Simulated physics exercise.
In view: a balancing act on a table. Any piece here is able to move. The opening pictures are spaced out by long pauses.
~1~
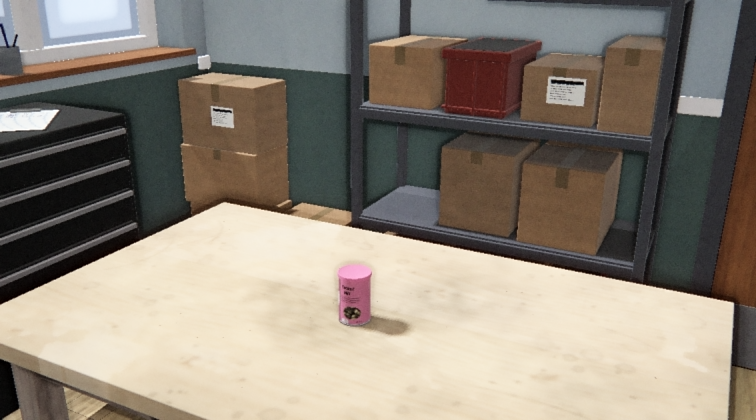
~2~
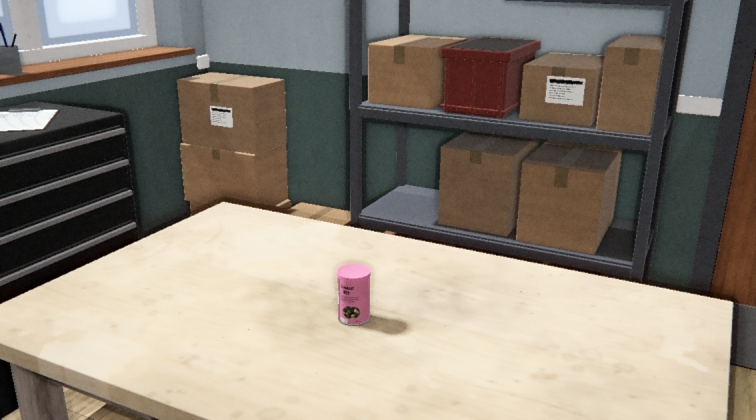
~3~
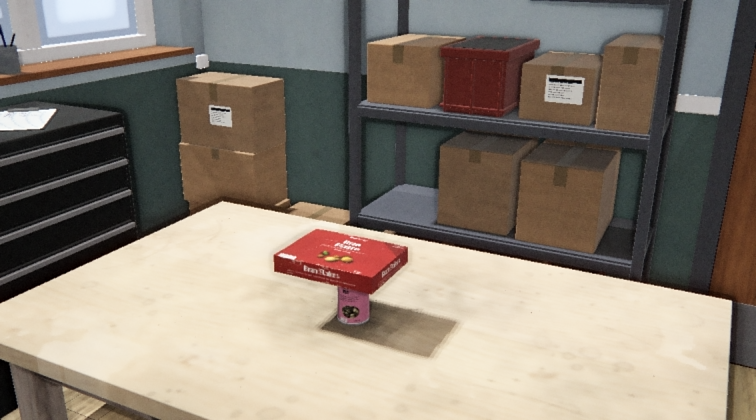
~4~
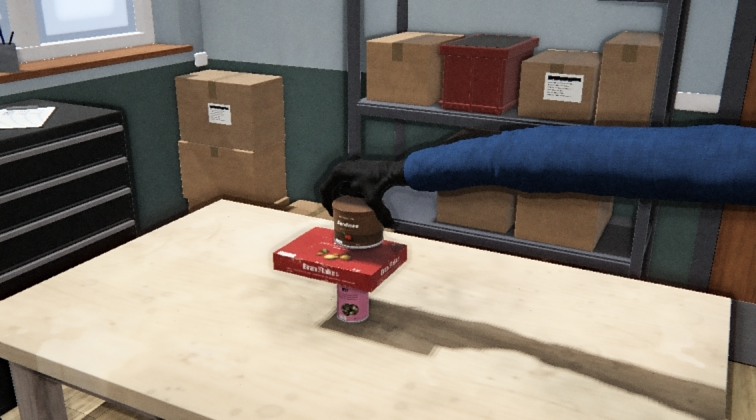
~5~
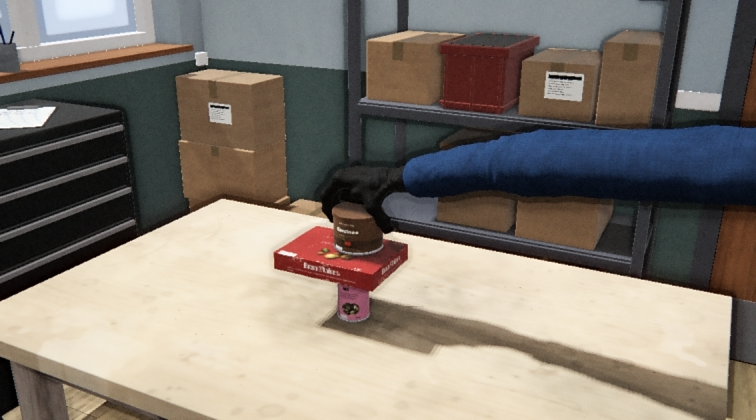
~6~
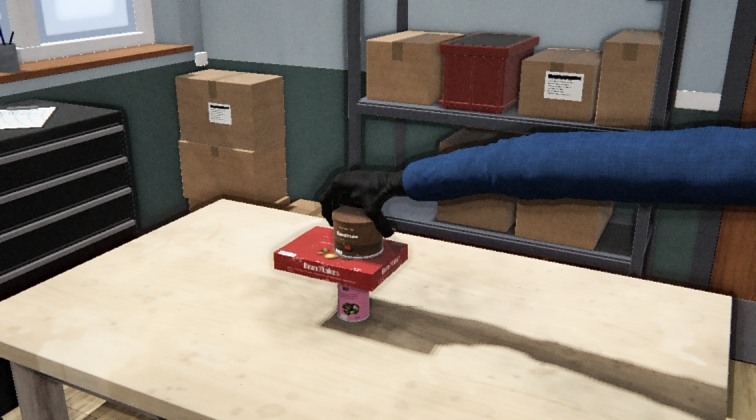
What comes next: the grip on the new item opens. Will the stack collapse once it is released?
My guess is the stack will be secure.
Then, 0.20 s on from there, no change.
Then, 0.50 s on from there, brown tub resting near (358, 232).
In the end, all 3 unmoved. At the end, from the last picture's camera, brown tub near (358, 232). The stack stays up.
